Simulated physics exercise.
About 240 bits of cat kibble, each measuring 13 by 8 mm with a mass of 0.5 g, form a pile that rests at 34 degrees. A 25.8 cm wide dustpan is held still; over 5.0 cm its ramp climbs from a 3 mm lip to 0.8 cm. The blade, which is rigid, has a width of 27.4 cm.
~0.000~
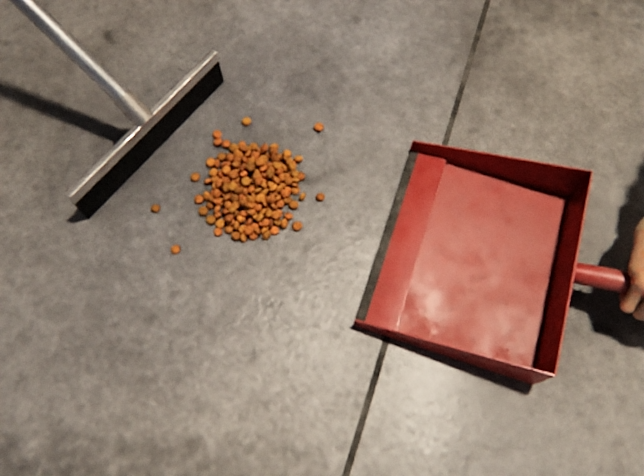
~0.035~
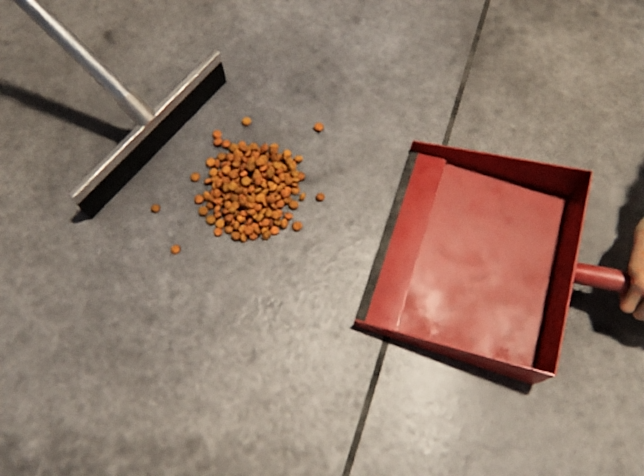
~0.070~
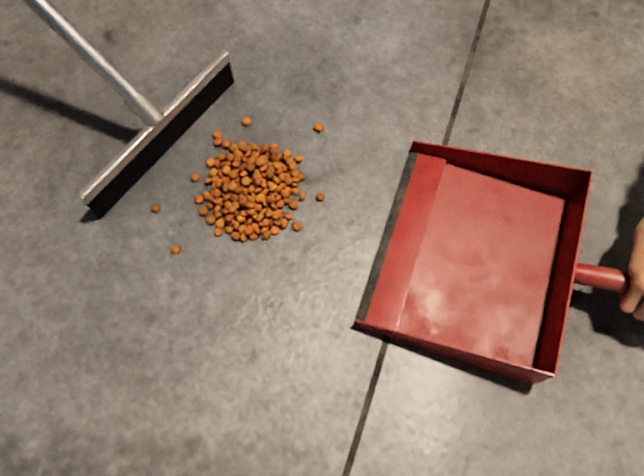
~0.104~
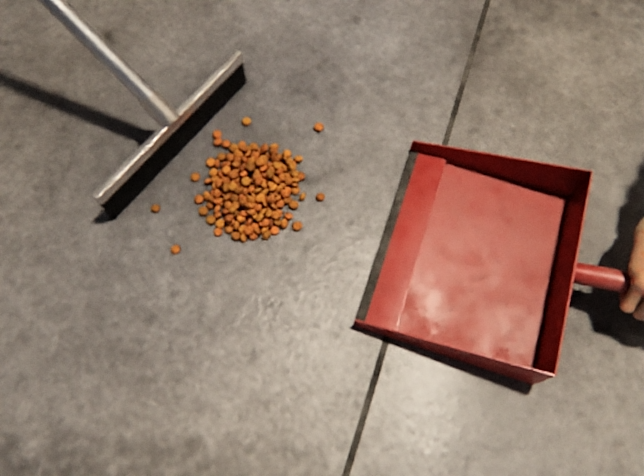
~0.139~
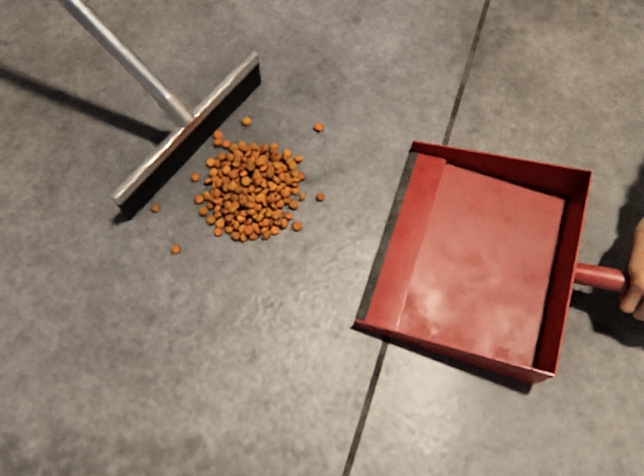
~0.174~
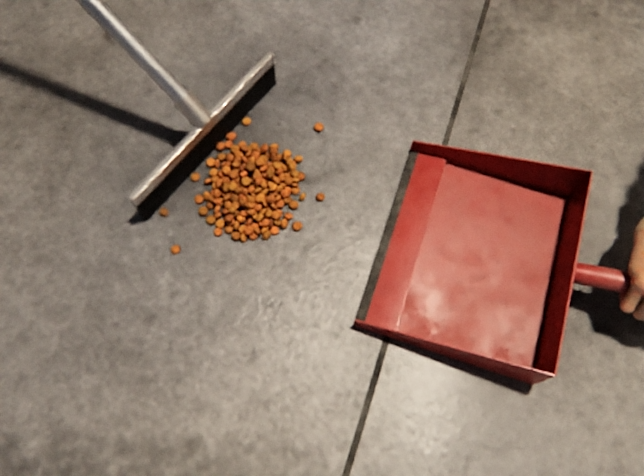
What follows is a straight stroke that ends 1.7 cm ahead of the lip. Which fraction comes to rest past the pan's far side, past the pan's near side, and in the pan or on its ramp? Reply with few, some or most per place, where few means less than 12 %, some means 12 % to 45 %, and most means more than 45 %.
Past the pan's far side = few, past the pan's near side = few, in the pan or on its ramp = few.
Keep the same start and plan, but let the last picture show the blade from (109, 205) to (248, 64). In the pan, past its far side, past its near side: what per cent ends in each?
The pan gets 5, the far side 0 and the near side 0.
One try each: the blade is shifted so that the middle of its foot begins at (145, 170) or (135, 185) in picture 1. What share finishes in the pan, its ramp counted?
Close to 5 in a hundred, then close to 10 in a hundred.
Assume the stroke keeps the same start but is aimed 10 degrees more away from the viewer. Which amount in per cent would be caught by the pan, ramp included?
In that case around 0 per cent.
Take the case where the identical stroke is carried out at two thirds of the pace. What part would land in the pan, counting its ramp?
Then near 0 in a hundred.
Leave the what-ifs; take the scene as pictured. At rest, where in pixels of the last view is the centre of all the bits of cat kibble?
Centre at rest, approx.: (346, 216) px.
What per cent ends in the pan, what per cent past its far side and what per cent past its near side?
Far side 0; near side 0; pan 0.
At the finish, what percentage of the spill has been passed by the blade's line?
Estimate: Near 15 %.
After 0.35 s, middle of the blade 15 cm from the lip; 0 % over the lip, far side 0 %, near side 0 %.
After 0.46 s, middle of the blade 9 cm from the lip; 0 % over the lip, far side 0 %, near side 0 %.
Then, at 0.71 s, middle of the blade 6 cm from the lip; 0 % over the lip, far side 0 %, near side 0 %.
In the end, at 1.0 s, far side 0 %, near side 0 %, pan 0 %, in front of the lip or behind the blade 95 %.
